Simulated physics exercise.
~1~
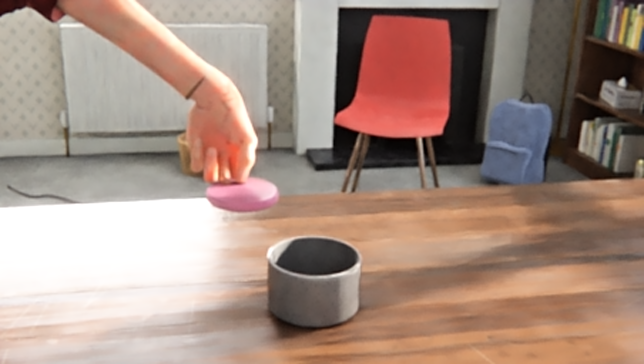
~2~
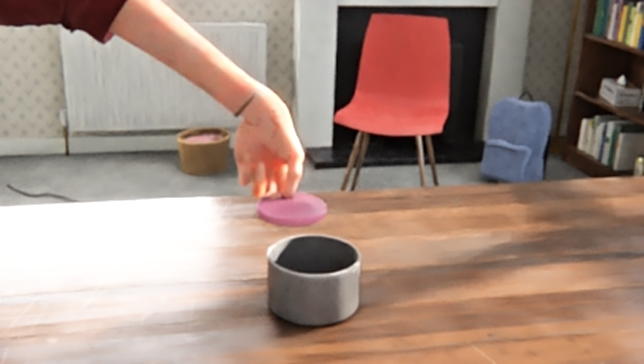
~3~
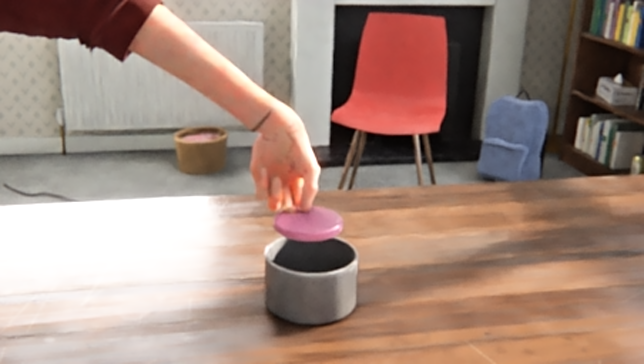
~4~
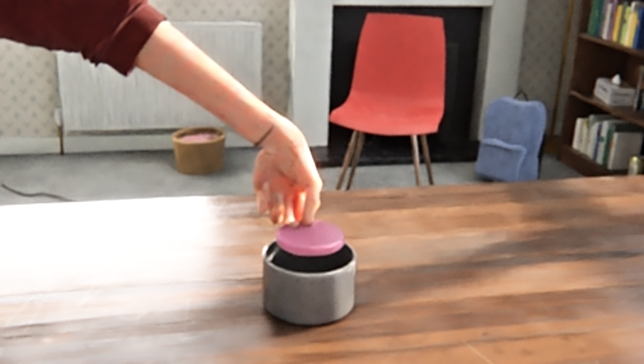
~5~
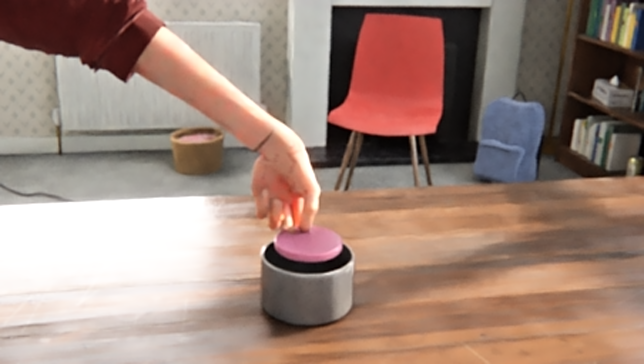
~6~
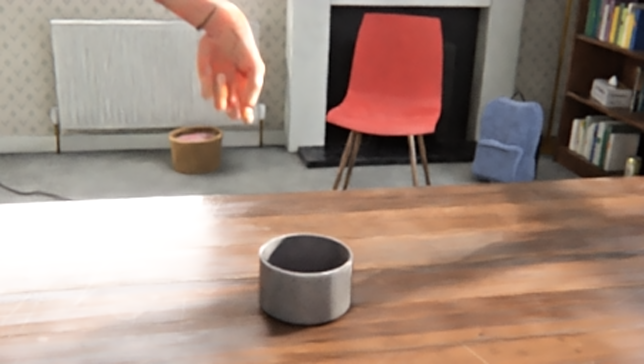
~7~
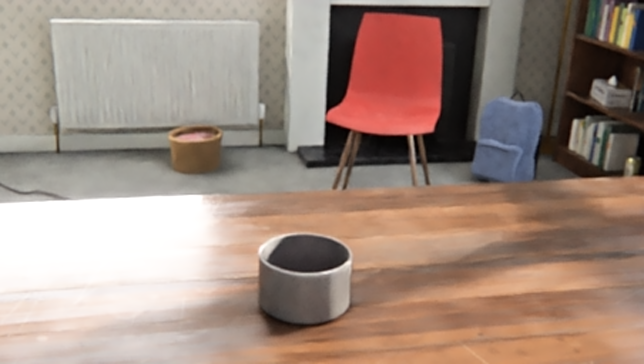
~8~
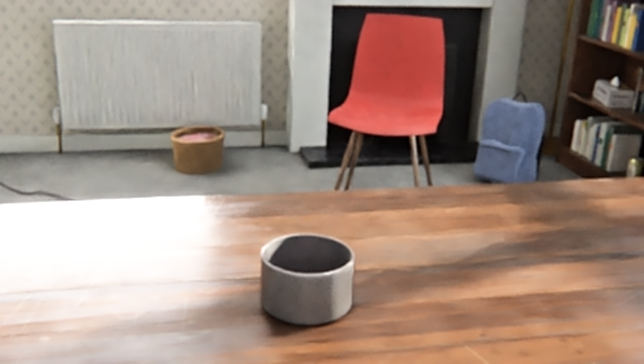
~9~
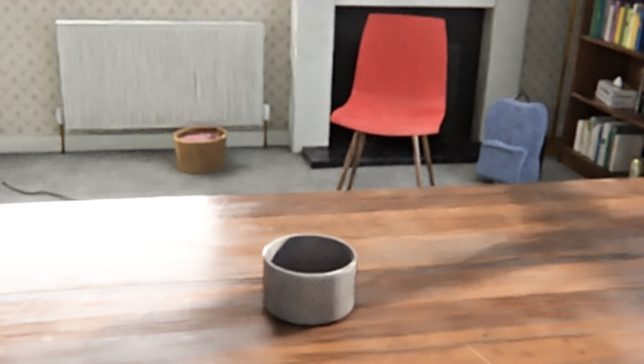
To begin with, a hand reaches in from the upper left, holding a pink coaster above a wooden table where a round grey container stands open. A red chair, a blue backpack and a bookshelf are visible in the room behind. The hand carries the coaster to the right, then lowers it until it sits at the container's mouth, fingers still touching it. The hand then lets go and draws back up to the left, and the coaster drops past the rim. The hand leaves, and the grey container remains on the table with the coaster inside, out of sight.
